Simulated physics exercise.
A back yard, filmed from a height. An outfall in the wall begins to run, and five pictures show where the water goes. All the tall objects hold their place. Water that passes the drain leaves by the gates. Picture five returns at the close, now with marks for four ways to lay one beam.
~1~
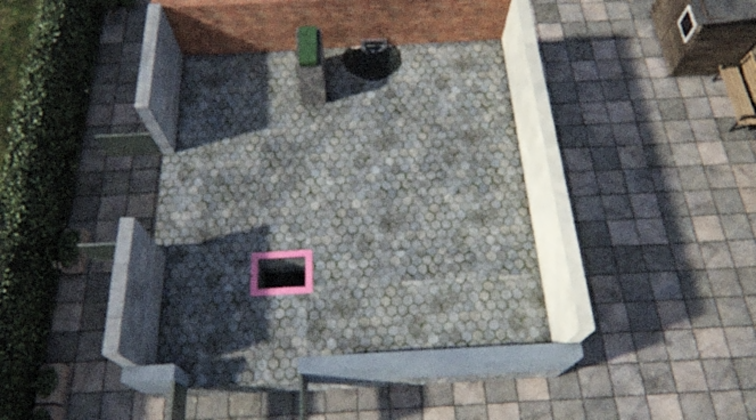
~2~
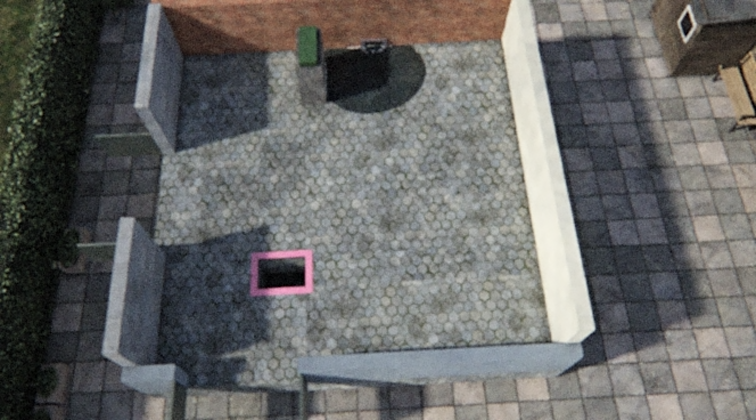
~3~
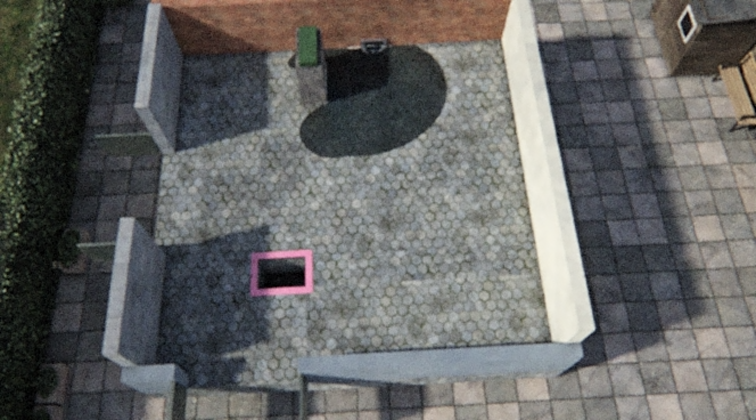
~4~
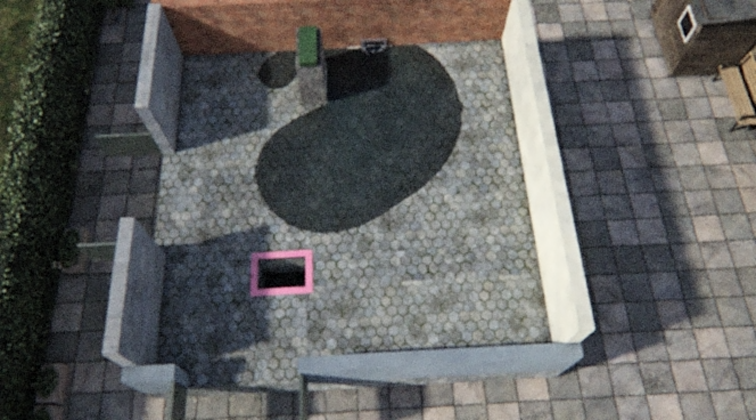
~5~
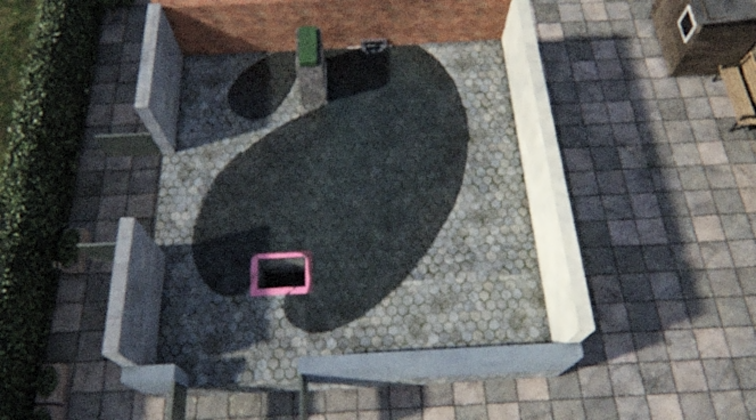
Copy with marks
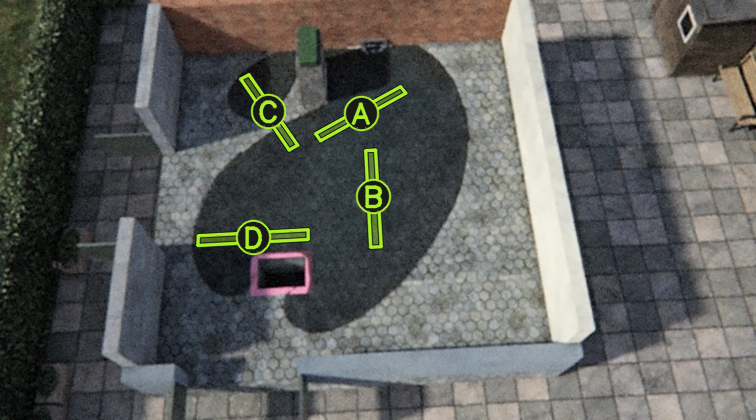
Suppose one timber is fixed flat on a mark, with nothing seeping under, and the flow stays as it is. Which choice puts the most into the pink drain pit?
The best spot is C.
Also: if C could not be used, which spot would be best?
The answer is B.
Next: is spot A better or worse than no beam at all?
Worse.
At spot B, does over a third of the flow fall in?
No.
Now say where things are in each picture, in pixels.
Outfall at (373, 43); pink drain pit at (282, 273); open gate at (246, 371); open gate at (170, 202); water covers 2 % of the ground and shows as far out as (358, 73); pink drain pit still dry.
Water covers 6 % of the ground and shows as far out as (342, 104); pink drain pit still dry.
Water covers 13 % of the ground and shows as far out as (317, 148); pink drain pit still dry.
Water covers 25 % of the ground and shows as far out as (309, 224); pink drain pit still dry.
Water covers 40 % of the ground and shows as far out as (330, 325); pink drain pit taking water.
On the marked copy, A from (318, 137) to (403, 89); B from (375, 246) to (370, 150); C from (244, 76) to (293, 147); D from (198, 240) to (308, 234).
For spot A, about 12 % of the stream runs into the pink drain pit, about 88 % out by the gates.
For spot B, about 24 % of the stream runs into the pink drain pit, about 76 % out by the gates.
For spot C, about 35 % of the stream runs into the pink drain pit, about 64 % out by the gates.
For spot D, about 14 % of the stream runs into the pink drain pit, about 85 % out by the gates.
